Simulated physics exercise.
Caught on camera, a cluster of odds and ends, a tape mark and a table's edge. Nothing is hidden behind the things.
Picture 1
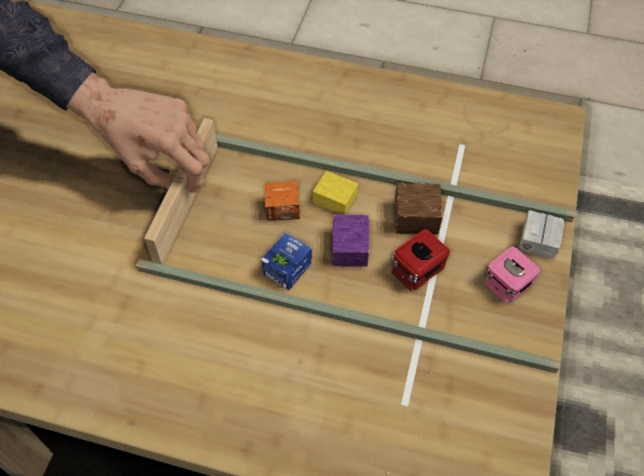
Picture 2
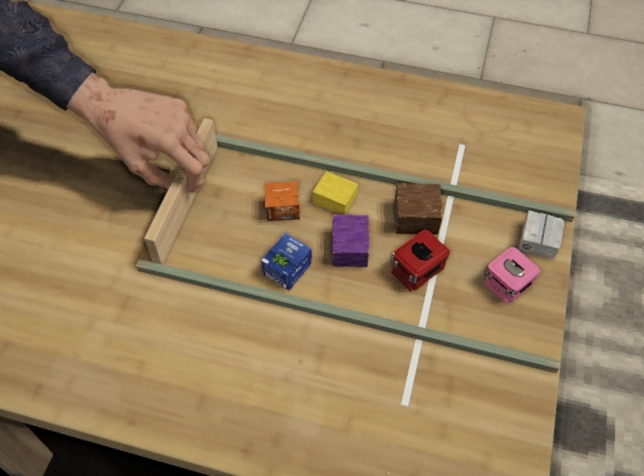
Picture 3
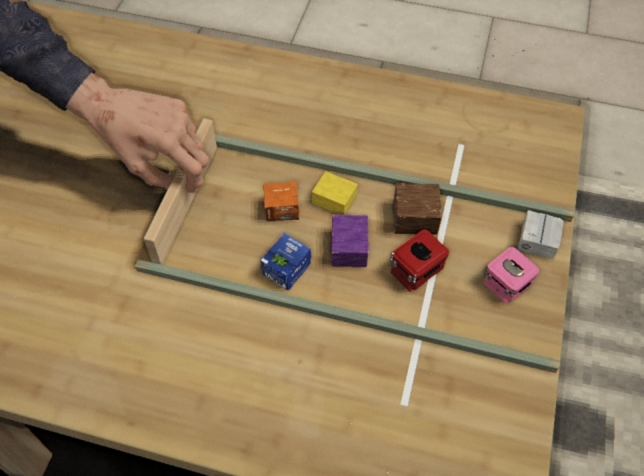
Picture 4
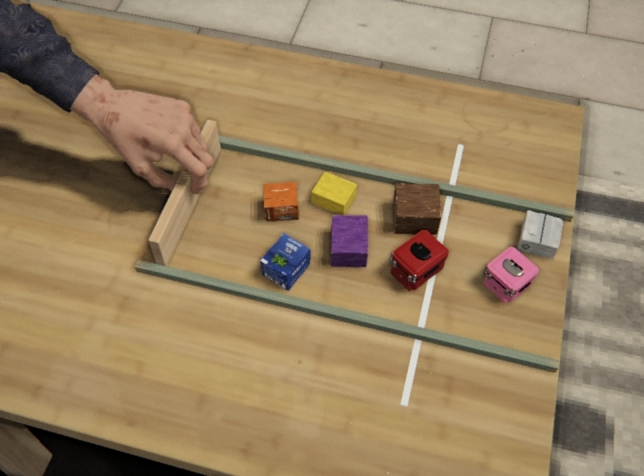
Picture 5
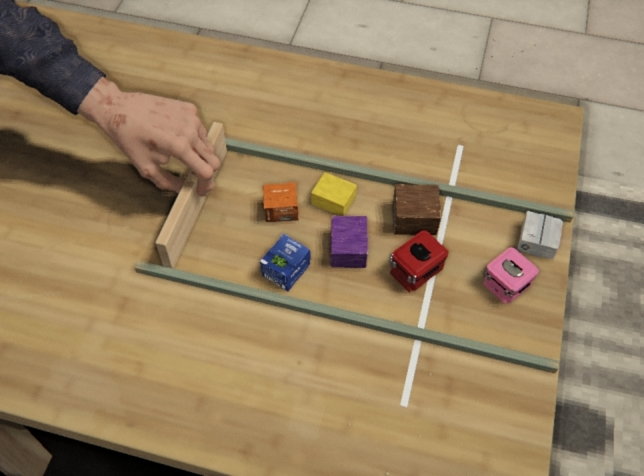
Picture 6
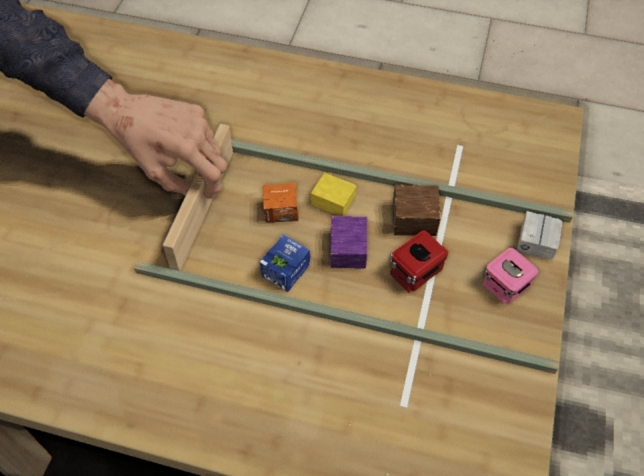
The footage shows a hand holding a wooden board upright between two green rails on a tabletop, then sliding it slightly right toward a cluster of small colourful boxes and blocks, which stay still around a white tape line.
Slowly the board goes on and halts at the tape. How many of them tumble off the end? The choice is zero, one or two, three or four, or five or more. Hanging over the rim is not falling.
In the end the number that fall off is zero.
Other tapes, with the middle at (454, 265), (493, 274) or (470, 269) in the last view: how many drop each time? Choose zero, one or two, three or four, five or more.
One after another: One or two; three to four; one or two.
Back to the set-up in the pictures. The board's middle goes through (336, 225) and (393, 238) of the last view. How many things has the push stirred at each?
First 5, then 7.
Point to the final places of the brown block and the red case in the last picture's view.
The brown block at (503, 232), the red case at (525, 282).
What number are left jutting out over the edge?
1 of them.
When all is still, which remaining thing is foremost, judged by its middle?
That is the pink case.
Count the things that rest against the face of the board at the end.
In contact: 3.
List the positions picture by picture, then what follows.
In the first frame, white box (542, 235); pink case (511, 276); red case (420, 260); board (184, 189); tape (437, 260).
In the second frame, pink case (511, 276); purple block (350, 241).
In the third frame, red case (419, 261); board (183, 190).
In the fourth frame, white box (540, 235); orange box (281, 202).
In the fifth frame, pink case (510, 276); brown block (416, 210).
In the sixth frame, white box (540, 236); pink case (510, 276); red case (418, 262); board (201, 195); tape (435, 261).
Soon after, none off yet; white box at rest near (540, 236); pink case at rest near (510, 276); red case at rest near (418, 262).
Then, none off yet; white box at rest near (540, 236); pink case at rest near (510, 276); red case moving near (428, 263).
Further on, none off yet; white box at rest near (540, 236); pink case moved a little near (529, 279); red case moved about its own width near (485, 273).
At rest, the number that fall off is zero.
